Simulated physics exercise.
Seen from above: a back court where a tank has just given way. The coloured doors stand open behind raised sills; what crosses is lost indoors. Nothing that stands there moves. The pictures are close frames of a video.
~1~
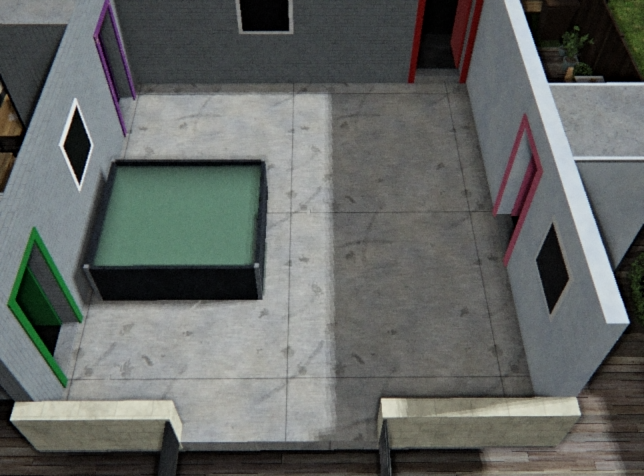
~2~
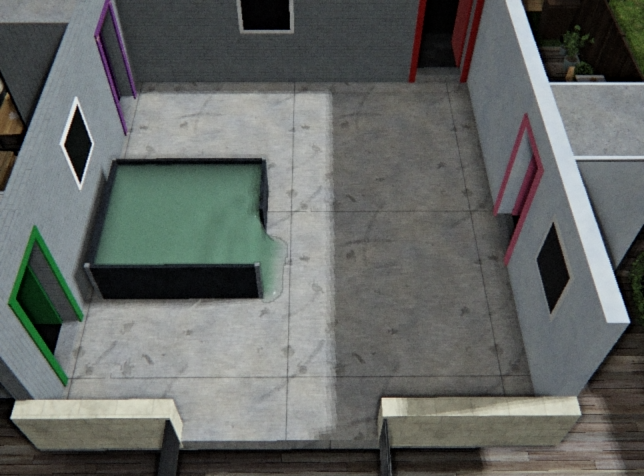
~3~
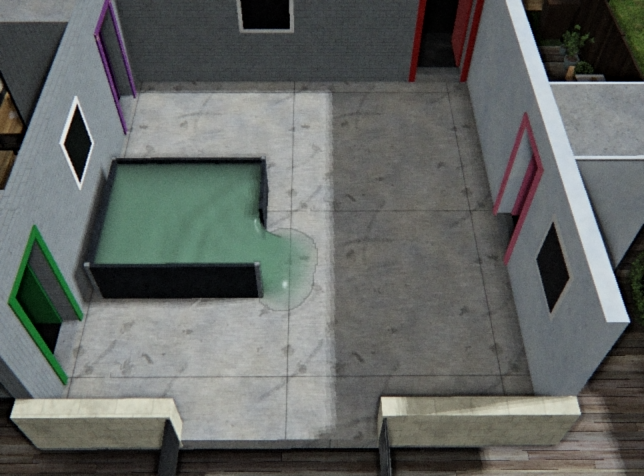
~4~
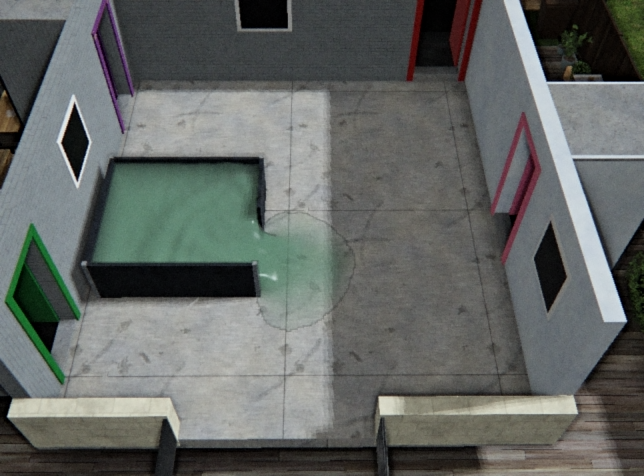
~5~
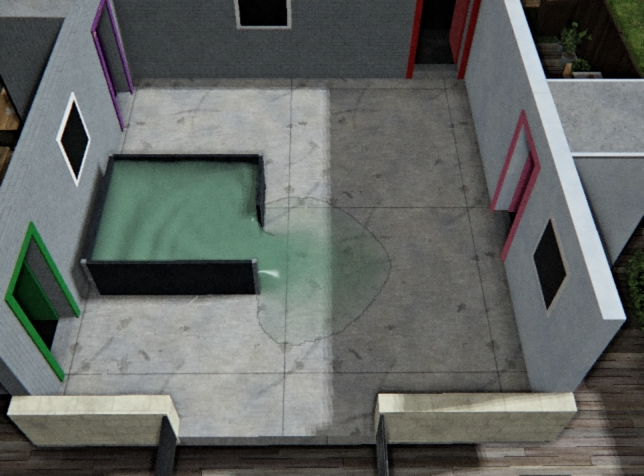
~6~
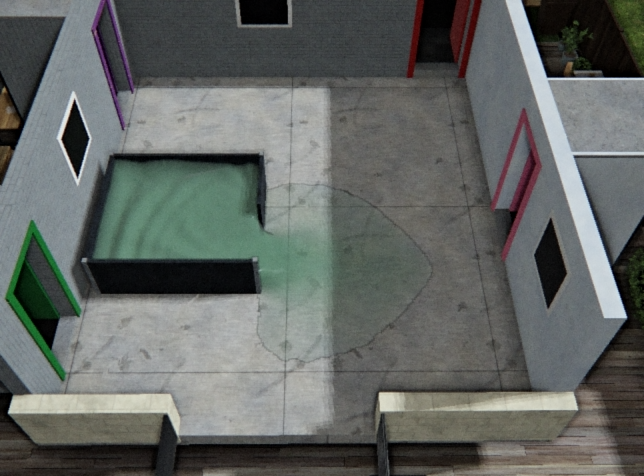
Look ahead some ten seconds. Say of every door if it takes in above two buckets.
The green door holds within the limit; the purple door holds within the limit; the red door holds within the limit; the pink door floods.
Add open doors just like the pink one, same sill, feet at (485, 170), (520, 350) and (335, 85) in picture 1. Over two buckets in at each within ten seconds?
In turn: Is over, goes over, stays under.
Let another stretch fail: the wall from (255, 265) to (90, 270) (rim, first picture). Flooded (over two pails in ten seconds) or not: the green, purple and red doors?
Green goes over; purple takes less; red holds.
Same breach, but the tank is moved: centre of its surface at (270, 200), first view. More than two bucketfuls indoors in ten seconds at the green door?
Then: The green one takes more.
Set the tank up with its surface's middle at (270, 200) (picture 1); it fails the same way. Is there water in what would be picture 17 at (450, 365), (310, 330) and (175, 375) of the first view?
In that order: Covered, no water, clear.
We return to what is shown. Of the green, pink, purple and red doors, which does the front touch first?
That is the pink door.
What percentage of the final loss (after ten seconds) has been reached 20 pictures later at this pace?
I make it 25 per cent.
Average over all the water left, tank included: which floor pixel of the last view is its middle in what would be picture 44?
Near (340, 243).
A moment on, water covers 35 % of the floor; the green door not reached, the purple door not reached, the red door not reached, the pink door under two buckets in.
Next, water covers 40 % of the floor; the green door not reached, the purple door not reached, the red door not reached, the pink door over two buckets in.
Then, water covers 45 % of the floor; the green door not reached, the purple door not reached, the red door wet at the sill, nothing in, the pink door far over two buckets in.
Later, water covers 60 % of the floor; the green door not reached, the purple door not reached, the red door wet at the sill, nothing in, the pink door far over two buckets in.
In the end, water covers 90 % of the floor; the green door wet at the sill, nothing in, the purple door wet at the sill, nothing in, the red door wet at the sill, nothing in, the pink door far over two buckets in.
